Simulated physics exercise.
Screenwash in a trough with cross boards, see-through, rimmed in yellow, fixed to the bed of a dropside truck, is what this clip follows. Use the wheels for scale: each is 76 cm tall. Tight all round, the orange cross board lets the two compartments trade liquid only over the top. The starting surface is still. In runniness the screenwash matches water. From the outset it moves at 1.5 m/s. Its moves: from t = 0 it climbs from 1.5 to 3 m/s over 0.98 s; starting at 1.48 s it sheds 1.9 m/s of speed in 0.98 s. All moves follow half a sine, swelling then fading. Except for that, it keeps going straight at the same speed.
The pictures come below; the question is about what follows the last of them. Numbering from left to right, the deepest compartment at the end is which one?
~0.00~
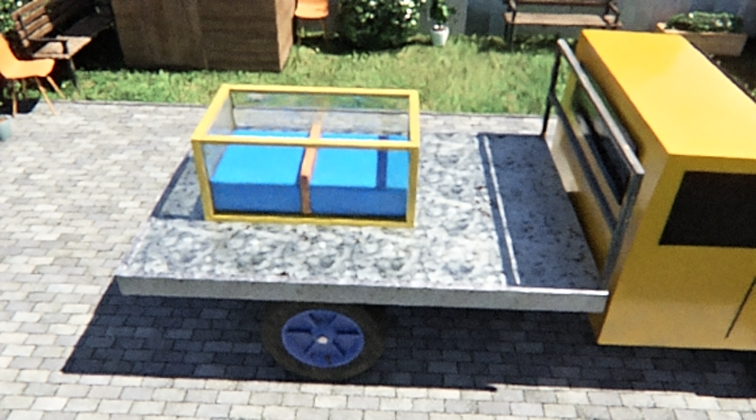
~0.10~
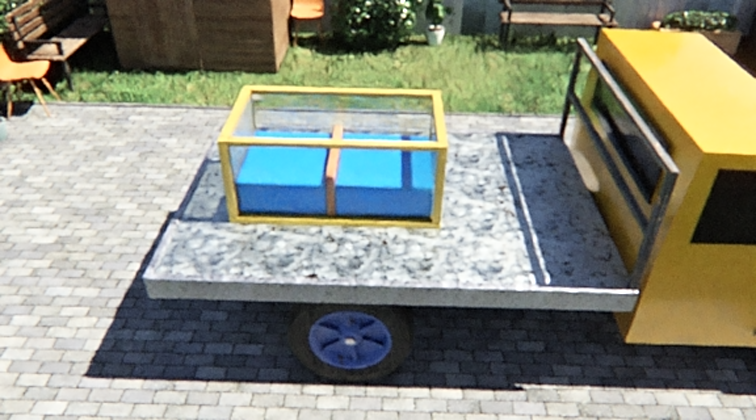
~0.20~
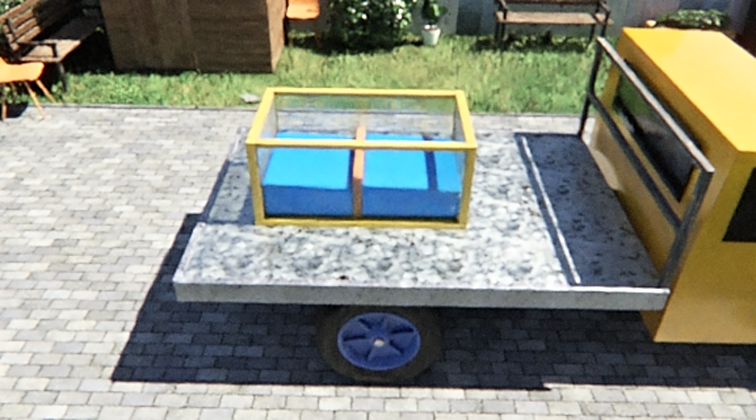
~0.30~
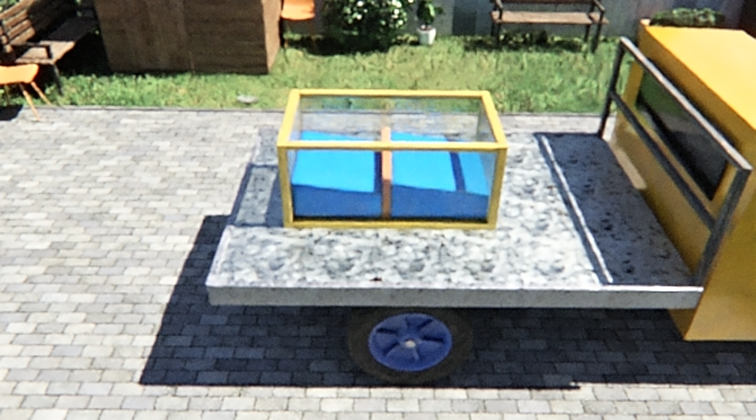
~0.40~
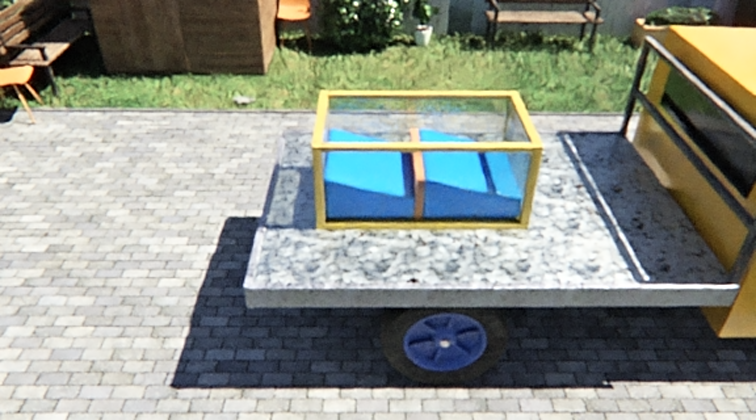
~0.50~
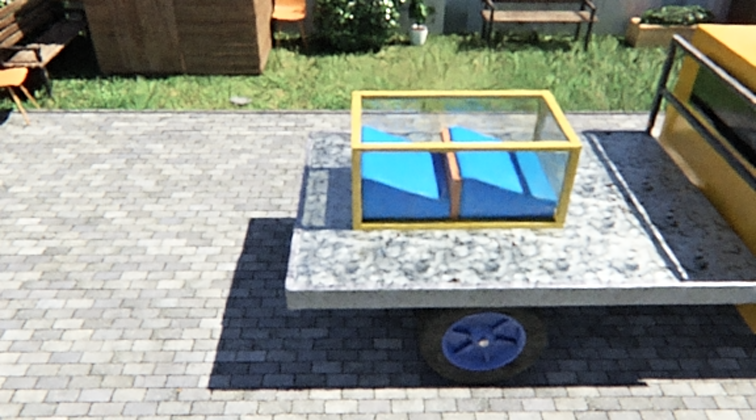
I would say the second compartment.
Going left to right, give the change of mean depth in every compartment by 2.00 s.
In cm: 0, 1 down.
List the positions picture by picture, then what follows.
Levels, left to right, (257, 175), (355, 179); board top at (304, 176); the front is on the right, levels are read along the near wall; a wheel hub at (322, 344), in the first picture.
Levels, left to right, (282, 177), (381, 180), in the second picture.
Levels, left to right, (308, 179), (407, 180), in the third picture.
Levels, left to right, (337, 180), (436, 181), in the fourth picture.
Levels, left to right, (370, 183), (469, 181), in the fifth picture.
Levels, left to right, (406, 182), (505, 181); a wheel hub at (485, 348), in the sixth picture.
By 1.20 s the compartments hold 24, 22 cm, left to right.
By 2.00 s the compartments hold 23, 22 cm, left to right.
By 3.00 s the compartments hold 22, 24 cm, left to right.
By 5.45 s the compartments hold 22, 24 cm, left to right.
